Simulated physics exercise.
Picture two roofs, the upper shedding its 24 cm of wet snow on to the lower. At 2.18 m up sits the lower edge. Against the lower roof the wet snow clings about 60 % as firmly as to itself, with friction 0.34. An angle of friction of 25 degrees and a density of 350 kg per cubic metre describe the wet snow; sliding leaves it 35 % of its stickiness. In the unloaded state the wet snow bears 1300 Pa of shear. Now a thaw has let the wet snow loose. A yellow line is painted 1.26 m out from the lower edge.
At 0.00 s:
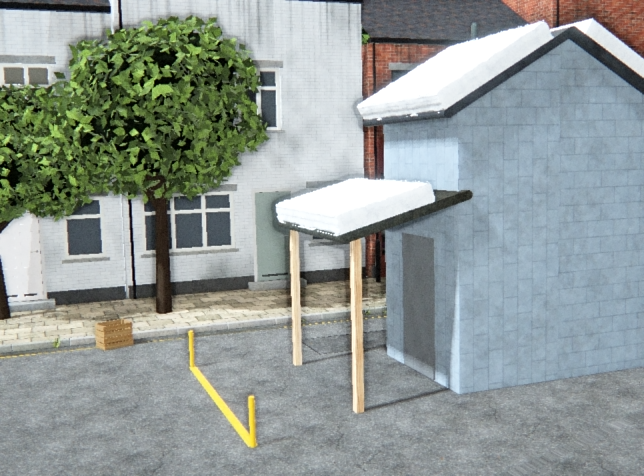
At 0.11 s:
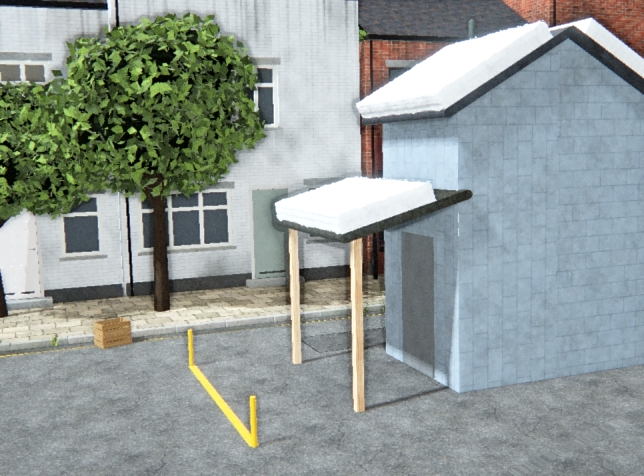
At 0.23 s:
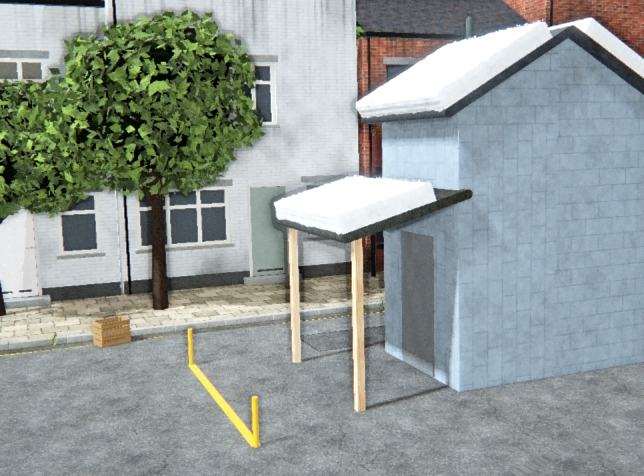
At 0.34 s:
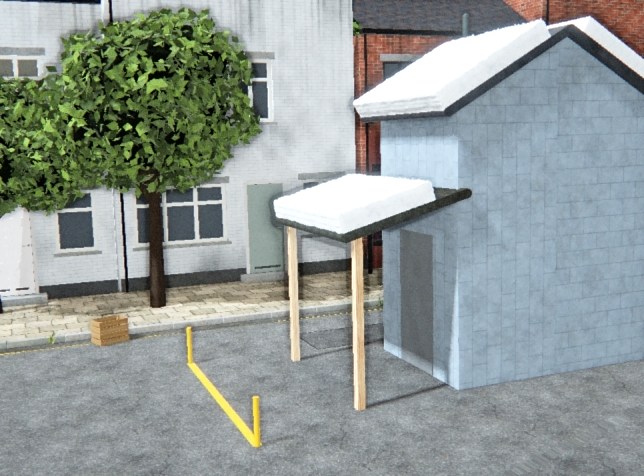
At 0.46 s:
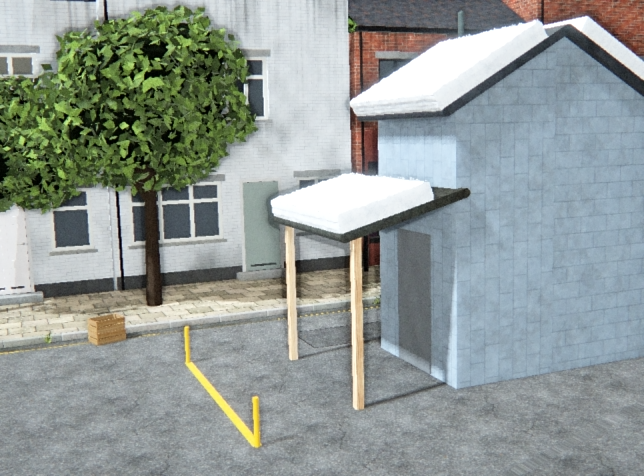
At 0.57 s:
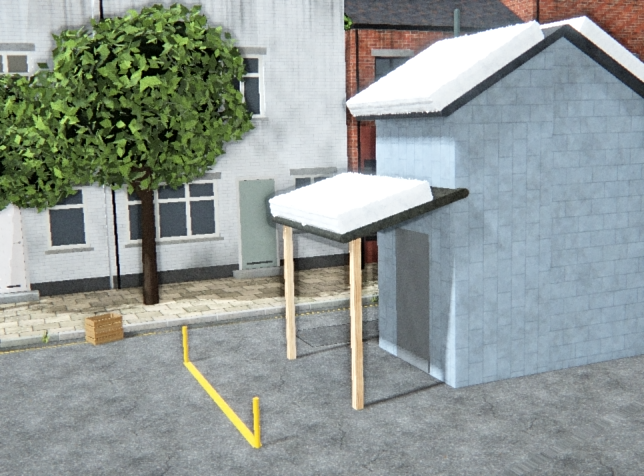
At the start, thick white snow covers the roof of a pale blue block building and the lower porch roof beside it, near a yellow marker. As the view shifts slightly, the upper snow barely moves, then creeps a little down to the left in one piece, while the lower snow stays put.
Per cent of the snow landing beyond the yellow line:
Roughly 0 %.
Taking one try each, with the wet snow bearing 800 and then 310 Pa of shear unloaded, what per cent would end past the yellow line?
First try roughly 3 per cent, second try roughly 35 per cent.
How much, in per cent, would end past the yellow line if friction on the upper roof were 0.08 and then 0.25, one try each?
In that order: 20 %, 5 %.
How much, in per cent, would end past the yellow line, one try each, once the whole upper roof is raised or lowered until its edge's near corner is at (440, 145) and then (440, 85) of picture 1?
First try 0 %, second try 1 %.
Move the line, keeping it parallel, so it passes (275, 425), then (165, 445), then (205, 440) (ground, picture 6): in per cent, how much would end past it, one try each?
2 %, 0 %, 0 %.
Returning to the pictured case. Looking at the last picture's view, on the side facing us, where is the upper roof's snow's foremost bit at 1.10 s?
You'll find it close to (415, 131).
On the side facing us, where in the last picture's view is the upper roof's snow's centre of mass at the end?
(380, 194) or thereabouts.
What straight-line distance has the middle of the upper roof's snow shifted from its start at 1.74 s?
I'd reckon close to 1.2 m.
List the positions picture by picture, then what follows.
In the first frame, foremost bit of the wet snow at (442, 102).
In the second frame, foremost bit of the wet snow at (442, 102), its middle shifted 3 mm.
In the third frame, foremost bit of the wet snow at (442, 93), its middle shifted 1.0 cm.
In the fourth frame, foremost bit of the wet snow at (441, 93), its middle shifted 2.1 cm.
In the fifth frame, foremost bit of the wet snow at (438, 94), its middle shifted 3.9 cm, 2 % of it past the upper edge, in one piece.
In the sixth frame, foremost bit of the wet snow at (436, 104), its middle shifted 6.6 cm, 3 % of it past the upper edge, in one piece.
After 1.10 s, none is below the lower edge and 0 % is past the line.
After 1.74 s, none is below the lower edge and 0 % is past the line.
After 2.37 s, none is below the lower edge and 0 % is past the line.
After 3.00 s, 4 % is below the lower edge and 0 % is past the line.
After 3.80 s, 4 % is below the lower edge and 0 % is past the line.
